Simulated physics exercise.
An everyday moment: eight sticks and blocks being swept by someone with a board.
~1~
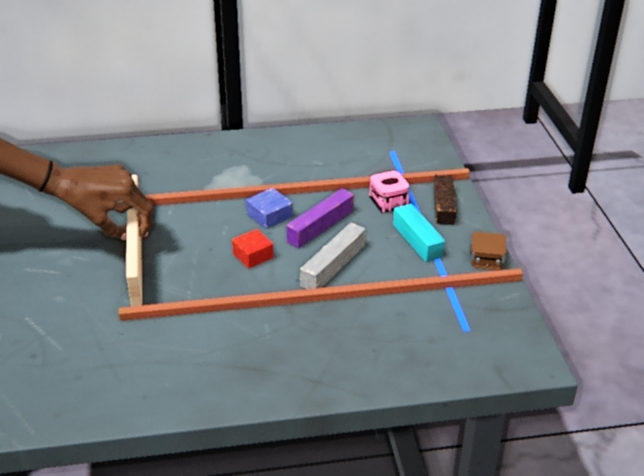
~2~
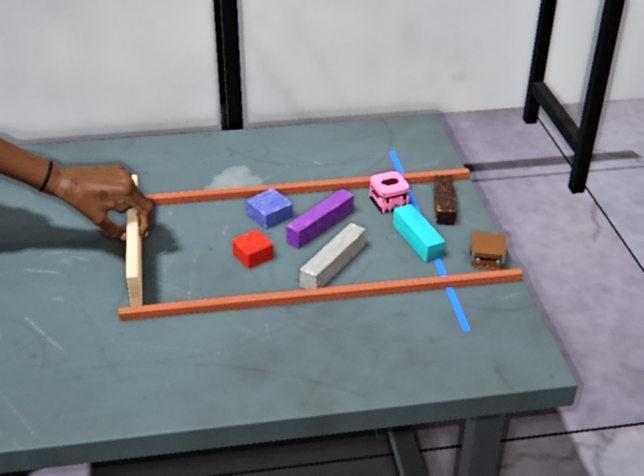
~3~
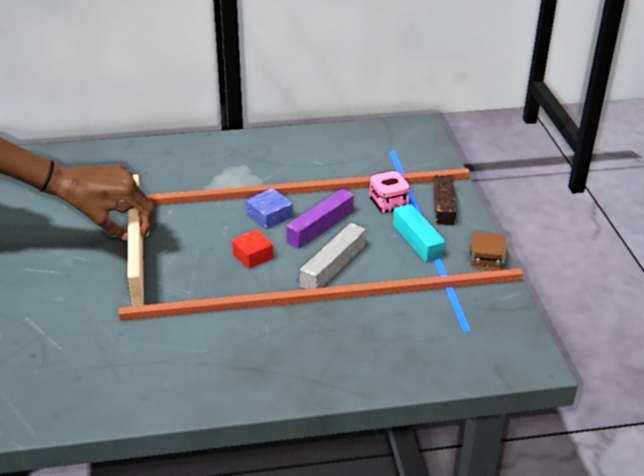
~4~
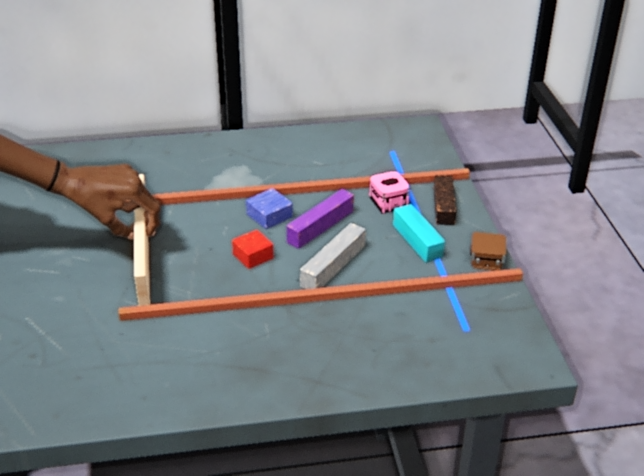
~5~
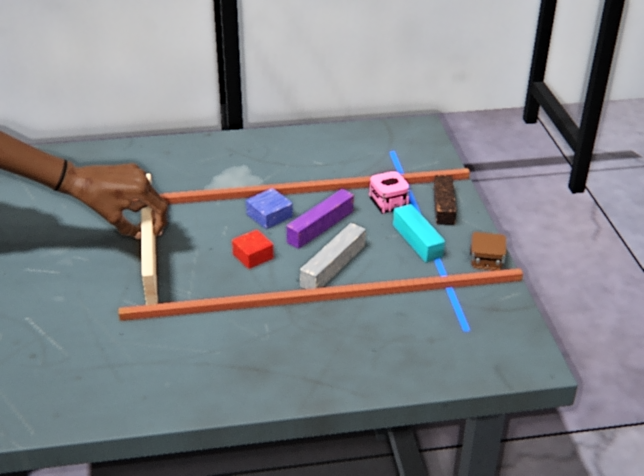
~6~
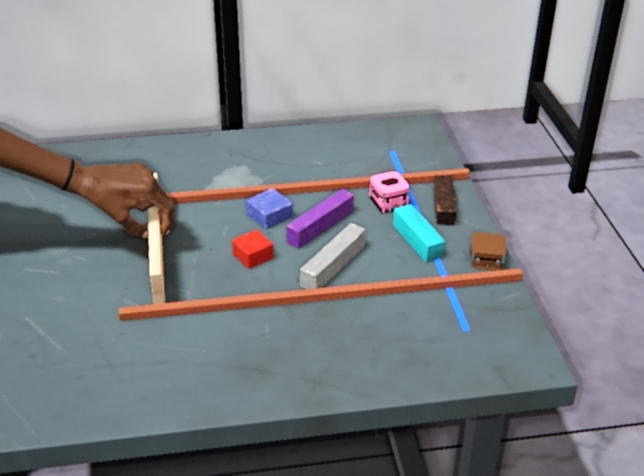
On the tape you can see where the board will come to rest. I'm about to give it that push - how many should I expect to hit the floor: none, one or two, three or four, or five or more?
Expect one or two.
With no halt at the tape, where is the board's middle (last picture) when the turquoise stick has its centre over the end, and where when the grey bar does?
The middle is at (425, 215) when it's the turquoise stick, and at (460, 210) when it's the grey bar.
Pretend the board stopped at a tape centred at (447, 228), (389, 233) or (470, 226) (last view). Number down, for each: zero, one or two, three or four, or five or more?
Falls: 3 or 4; none at all; five or more.
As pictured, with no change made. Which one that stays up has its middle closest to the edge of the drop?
It's the turquoise stick.
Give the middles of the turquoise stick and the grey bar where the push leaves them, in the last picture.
Near (494, 215) and (471, 245).
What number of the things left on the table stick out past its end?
Looks like 3 of them.
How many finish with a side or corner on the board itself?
That makes 3.
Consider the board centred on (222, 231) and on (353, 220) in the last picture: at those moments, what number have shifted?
First 0 and then 6.
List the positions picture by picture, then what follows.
Brown case (488, 252); black bar (445, 199); turquoise stick (418, 233); board (134, 239); tape (425, 230), in the first picture.
Black bar (445, 200); red block (253, 249), in the second picture.
Turquoise stick (418, 233); pink case (389, 192), in the third picture.
Brown case (488, 252); board (142, 238), in the fourth picture.
Black bar (445, 200); blue block (269, 208), in the fifth picture.
Brown case (488, 252); black bar (445, 200); turquoise stick (418, 233); board (156, 237); tape (425, 230), in the sixth picture.
A little later, none off yet; brown case at rest near (488, 252); black bar at rest near (445, 200); turquoise stick at rest near (418, 233).
When it is over, the number that fall off is one or two; down, black bar.
